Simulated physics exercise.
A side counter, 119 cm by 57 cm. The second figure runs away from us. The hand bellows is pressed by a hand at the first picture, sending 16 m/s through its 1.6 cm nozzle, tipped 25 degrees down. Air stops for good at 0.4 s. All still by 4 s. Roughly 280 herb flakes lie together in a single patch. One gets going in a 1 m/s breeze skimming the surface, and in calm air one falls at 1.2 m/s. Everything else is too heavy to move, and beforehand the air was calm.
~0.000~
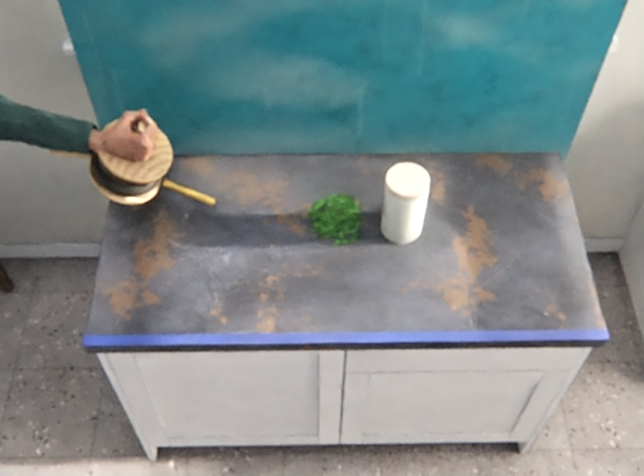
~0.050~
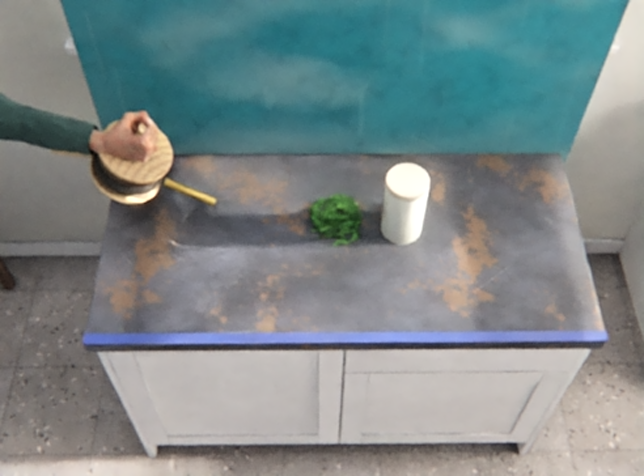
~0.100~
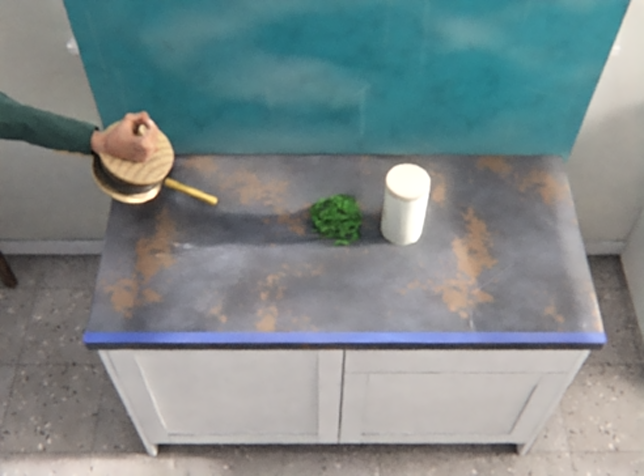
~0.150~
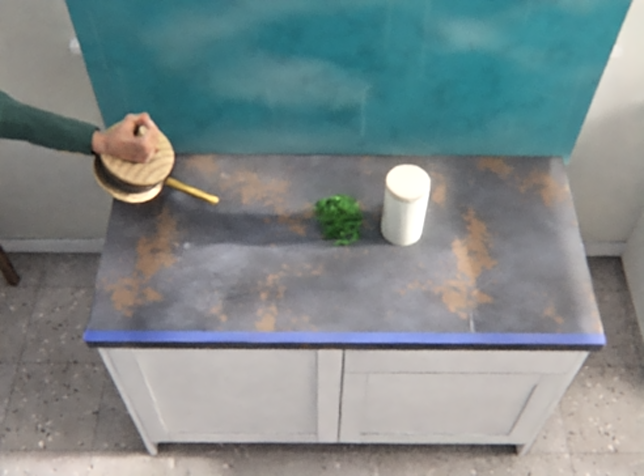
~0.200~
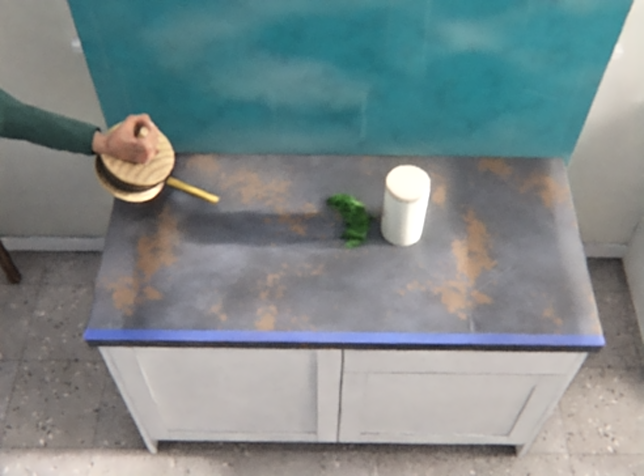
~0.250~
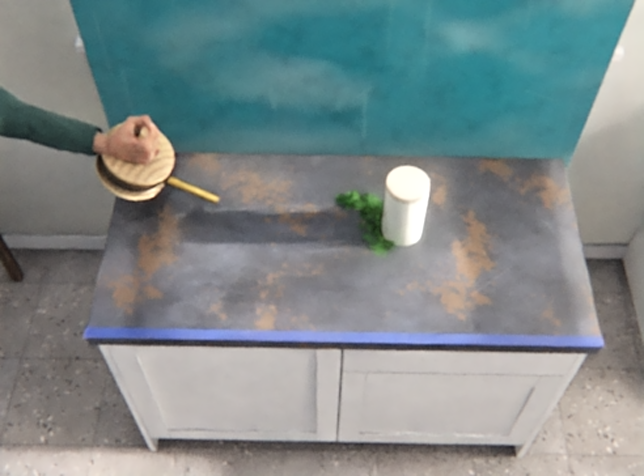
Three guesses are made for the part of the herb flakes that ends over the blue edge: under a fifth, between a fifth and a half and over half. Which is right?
Only a small part, under one fifth.
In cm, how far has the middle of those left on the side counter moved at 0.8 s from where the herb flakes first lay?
The centre sits some 40 cm from where it began.
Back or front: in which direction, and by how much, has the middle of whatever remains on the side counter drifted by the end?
Rearward, some 10 cm.
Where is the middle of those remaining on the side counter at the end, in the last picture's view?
The middle sits near pixel (483, 192).
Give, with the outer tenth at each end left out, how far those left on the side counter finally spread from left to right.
Around 40 cm.
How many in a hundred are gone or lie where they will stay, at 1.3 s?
That works out to some 90 %.
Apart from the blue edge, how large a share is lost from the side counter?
The share comes to some 20 per cent.
After 0.8 s the count stands so, 0 % are over the blue edge; the middle of those left on the top is near (498, 204).
After 1.3 s the count stands so, 0 % are over the blue edge; the middle of those left on the top is near (483, 192).
After 2.2 s the count stands so, 0 % are over the blue edge; the middle of those left on the top is near (483, 192).
After 4.0 s, at the end, 0 % are over the blue edge; the middle of those left on the top is near (483, 192).
